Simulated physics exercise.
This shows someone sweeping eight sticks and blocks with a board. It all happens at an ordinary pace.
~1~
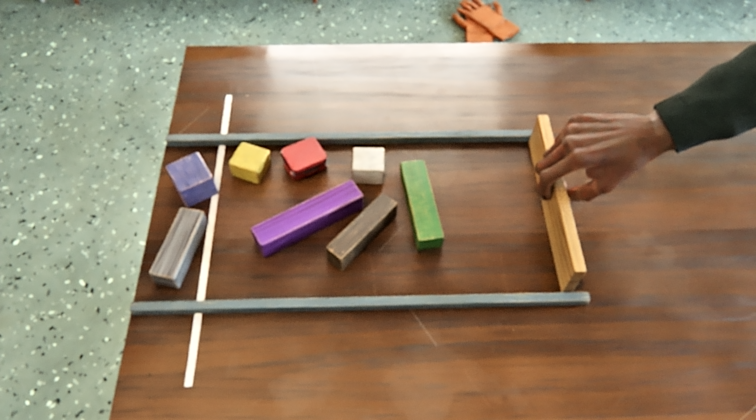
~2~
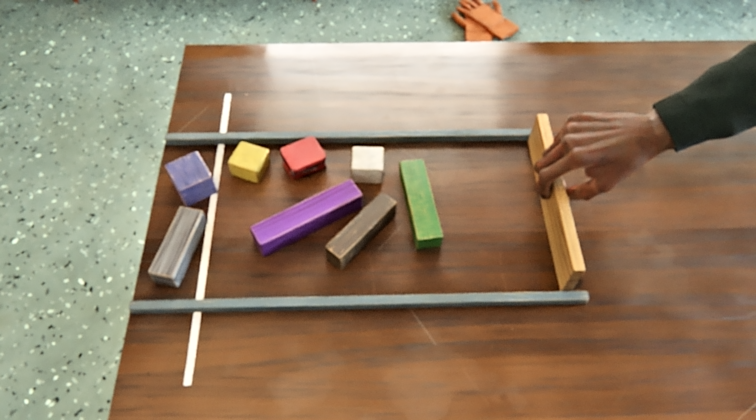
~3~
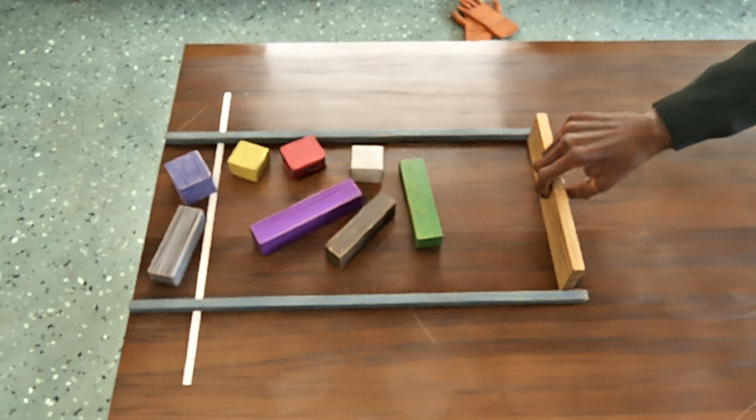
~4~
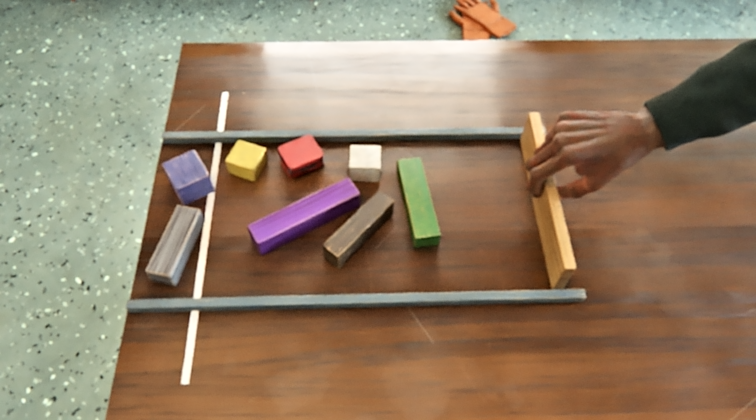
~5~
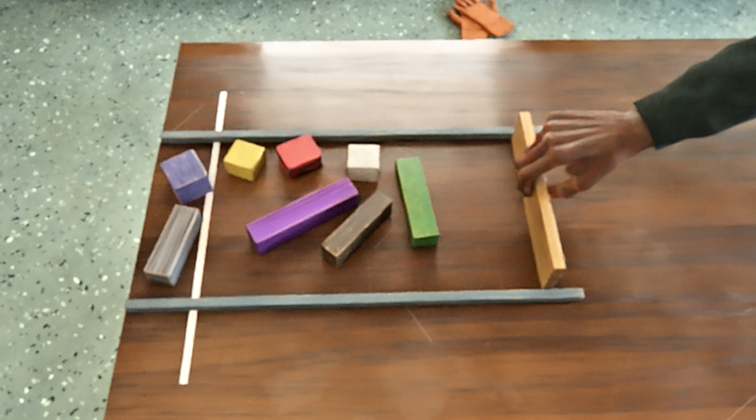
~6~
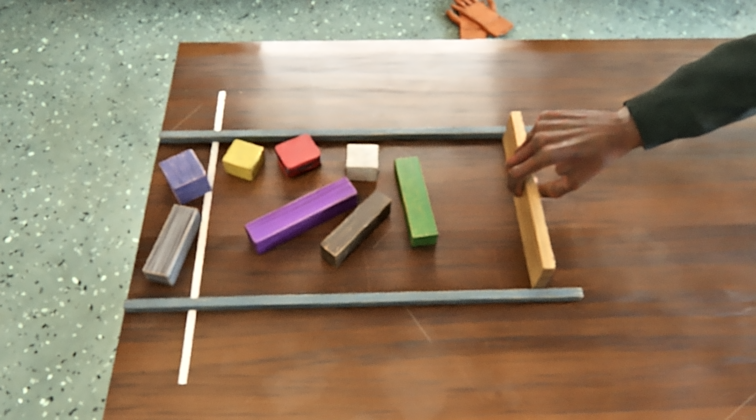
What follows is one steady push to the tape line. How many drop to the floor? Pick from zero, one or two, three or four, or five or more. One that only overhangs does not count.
Outcome: The number that fall off is three or four.
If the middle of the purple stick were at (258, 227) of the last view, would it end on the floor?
The purple stick stays on.
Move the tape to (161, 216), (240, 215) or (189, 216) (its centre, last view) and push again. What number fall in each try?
In that order 7, 2 and 5.
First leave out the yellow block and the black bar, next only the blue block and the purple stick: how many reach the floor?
Fallen: 2, and 2 in the other try.
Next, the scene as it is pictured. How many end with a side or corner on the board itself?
That makes 1.
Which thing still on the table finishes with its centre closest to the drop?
The purple stick ends nearest.
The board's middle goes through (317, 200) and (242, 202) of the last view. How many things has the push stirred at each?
By then 7, and 8.
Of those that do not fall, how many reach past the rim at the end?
The number is 1.
A little later, none off yet; grey stick at rest near (174, 244); blue block at rest near (186, 177); yellow block at rest near (244, 160).
Next, none off yet; grey stick at rest near (174, 244); blue block at rest near (186, 177); yellow block shifted a little near (231, 160).
Later still, none off yet; grey stick moving near (163, 245); blue block shifted about its own width near (142, 199); yellow block shifted well along near (153, 171).
When it is over, the number that fall off is three or four; down, red case, yellow block, blue block and grey stick.
